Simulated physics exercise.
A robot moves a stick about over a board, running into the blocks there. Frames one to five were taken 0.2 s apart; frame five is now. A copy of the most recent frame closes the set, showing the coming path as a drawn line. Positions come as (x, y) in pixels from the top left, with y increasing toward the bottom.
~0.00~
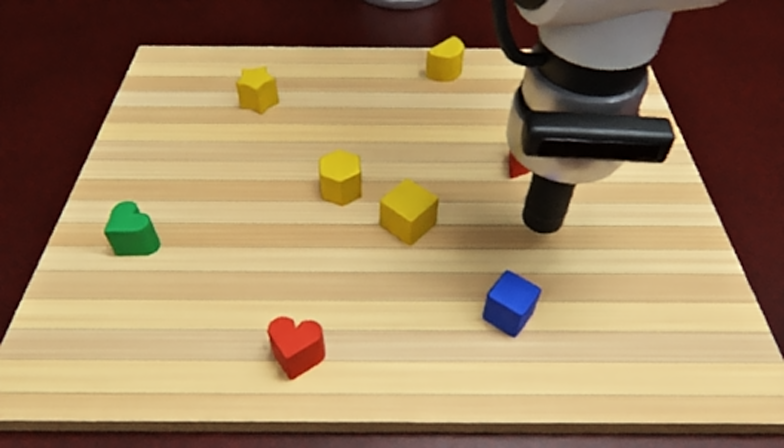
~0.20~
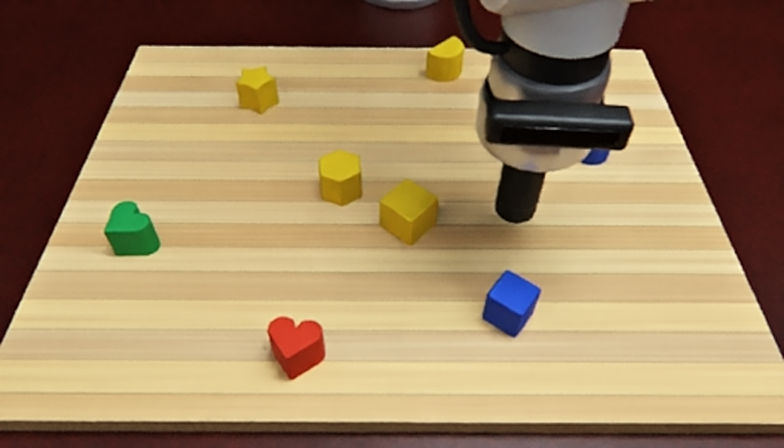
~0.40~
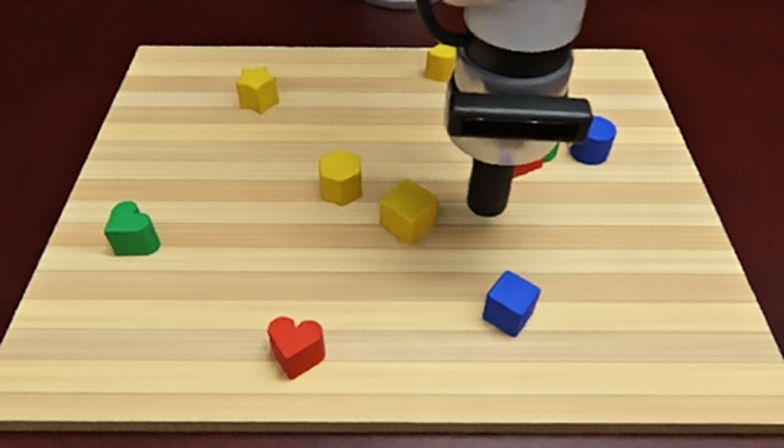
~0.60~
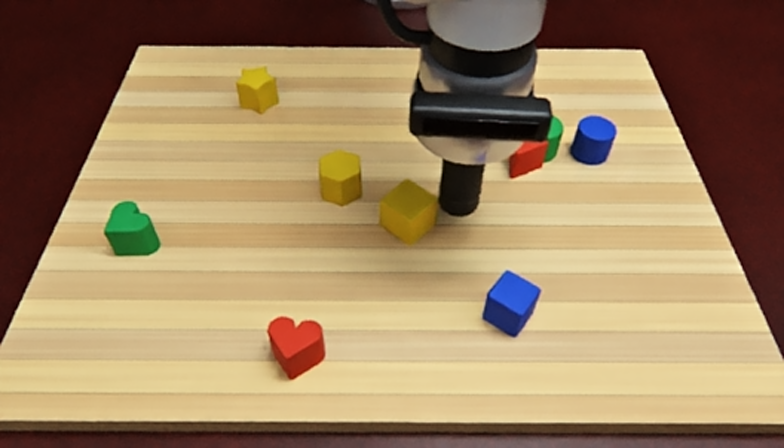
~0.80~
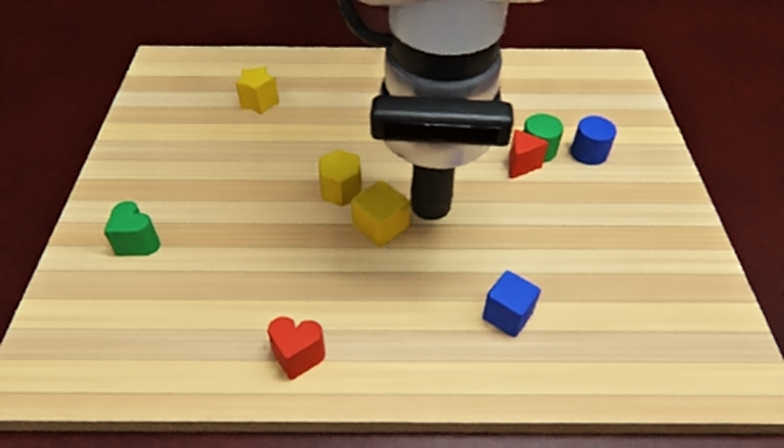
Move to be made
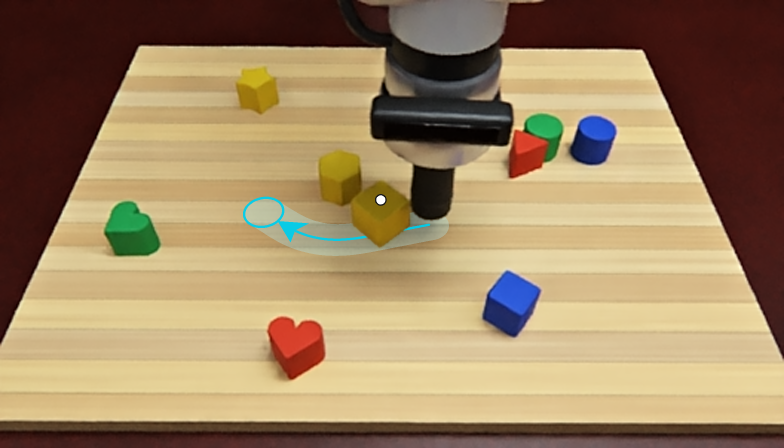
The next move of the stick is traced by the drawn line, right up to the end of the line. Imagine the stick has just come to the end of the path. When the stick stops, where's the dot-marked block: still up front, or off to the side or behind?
Before the stick.
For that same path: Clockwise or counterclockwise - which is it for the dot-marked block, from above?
Looking down, my answer is that the dot-marked block rotates clockwise.
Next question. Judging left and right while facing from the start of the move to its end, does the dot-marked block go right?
In short: Yes.
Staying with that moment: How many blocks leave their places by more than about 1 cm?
One block, no more.
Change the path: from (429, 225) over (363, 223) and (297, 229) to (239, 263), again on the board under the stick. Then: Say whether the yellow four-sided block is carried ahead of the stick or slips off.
The stick has lost it.
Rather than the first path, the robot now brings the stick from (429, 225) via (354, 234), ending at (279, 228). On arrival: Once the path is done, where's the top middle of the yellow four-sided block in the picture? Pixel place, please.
Its top middle is near (255, 176).
Drawn move, from (429, 225) through (371, 236) and (311, 236) to (264, 212); the dot is on the yellow four-sided block.
What follows on the original path. One third of the way, stick at (369, 218); yellow four-sided block at (325, 198), turned 40° clockwise.
Two thirds of the way, stick at (307, 218); yellow four-sided block at (285, 186), turned 105° clockwise.
At the end, stick at (260, 194); yellow hexagon still; yellow four-sided block at (251, 158), turned 130° clockwise.
